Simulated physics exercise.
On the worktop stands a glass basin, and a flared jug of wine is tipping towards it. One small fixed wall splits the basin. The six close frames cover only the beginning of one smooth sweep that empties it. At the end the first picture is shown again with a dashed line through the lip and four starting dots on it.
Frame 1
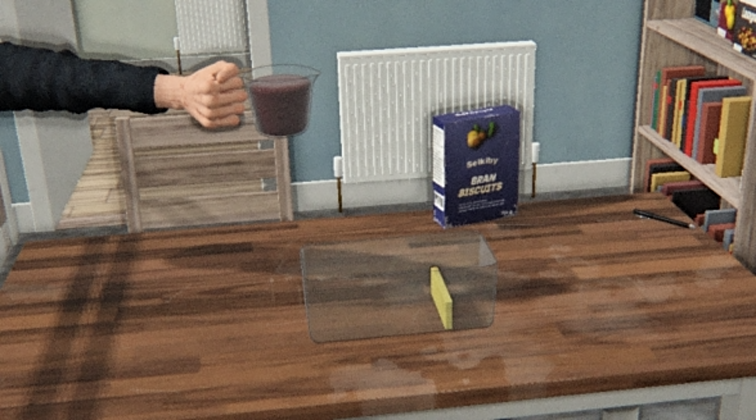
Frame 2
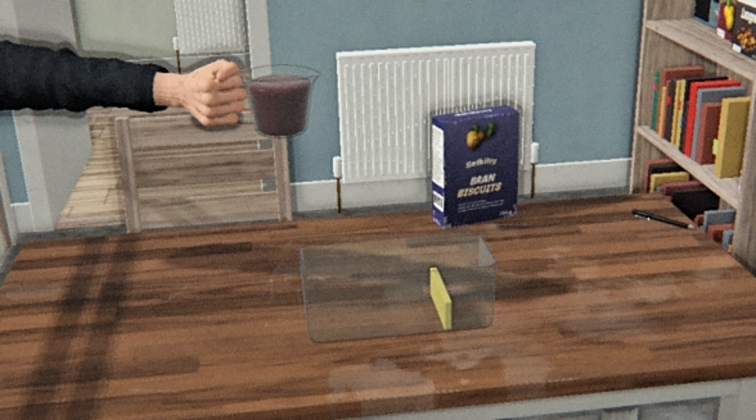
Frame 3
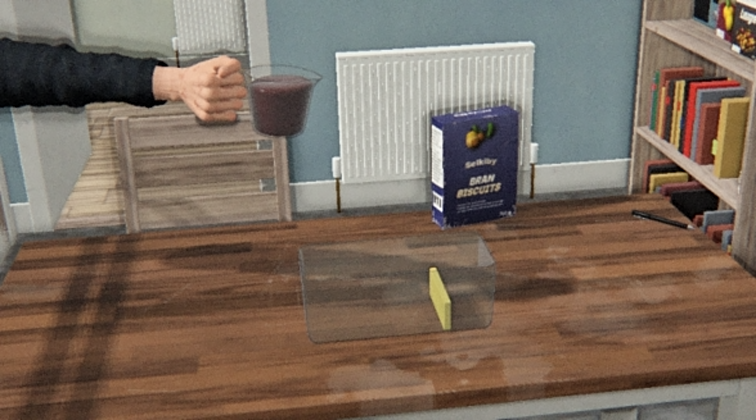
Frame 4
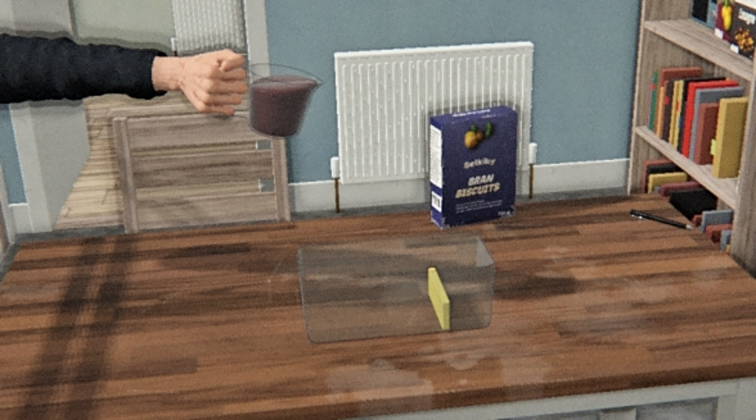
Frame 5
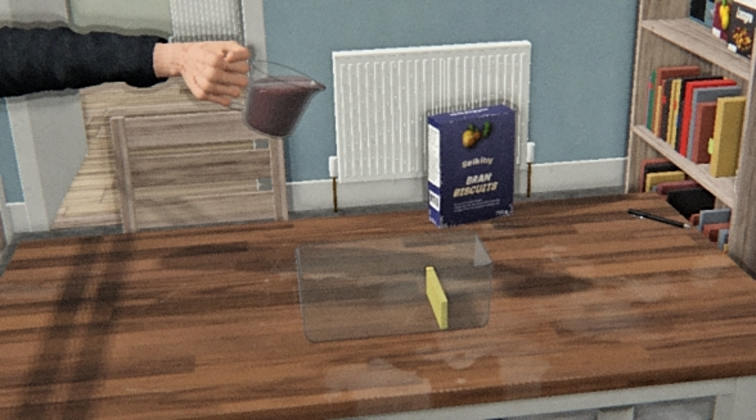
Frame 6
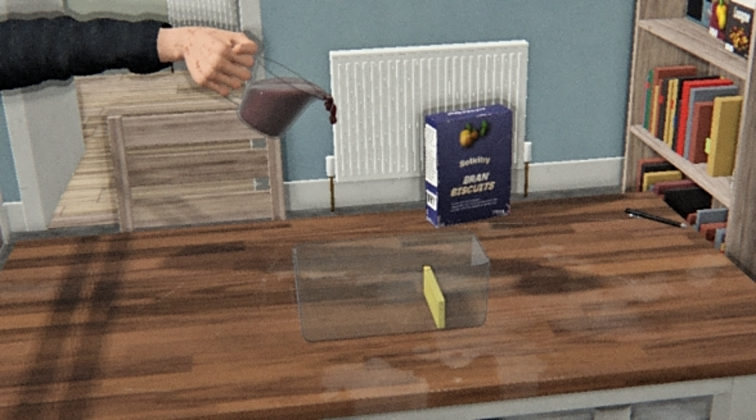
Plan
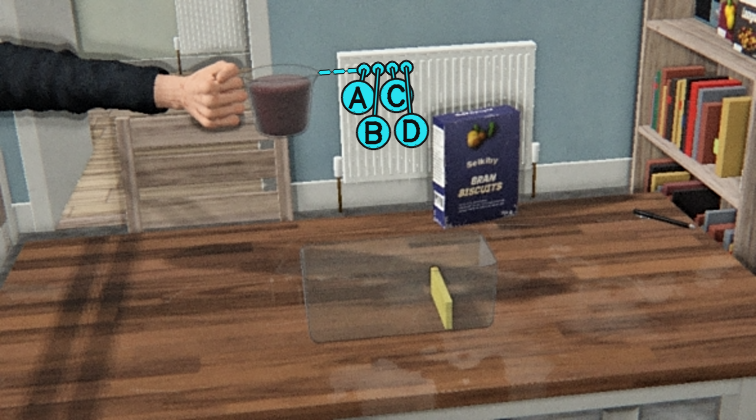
A flared jug of dark wine, held up by a hand reaching in from the left, stays upright at first above a wooden worktop with a clear basin, a yellow piece inside it, and a biscuit box behind. The hand then tilts the jug steadily rightward, and wine comes over its lip.
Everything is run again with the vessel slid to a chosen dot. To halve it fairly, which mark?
Dot B does it best.
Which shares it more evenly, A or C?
C it is.
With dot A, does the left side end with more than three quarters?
Yes.
On the marked copy, A at (364, 70); B at (378, 69); C at (392, 68); D at (406, 67).
If A is chosen, about 84 % ends left of the wall and 9 % right of it; 7 % is lost outside.
If B is chosen, about 54 % ends left of the wall and 42 % right of it; 4 % is lost outside.
If C is chosen, about 31 % ends left of the wall and 66 % right of it; 4 % is lost outside.
If D is chosen, about 32 % ends left of the wall and 63 % right of it; 5 % is lost outside.
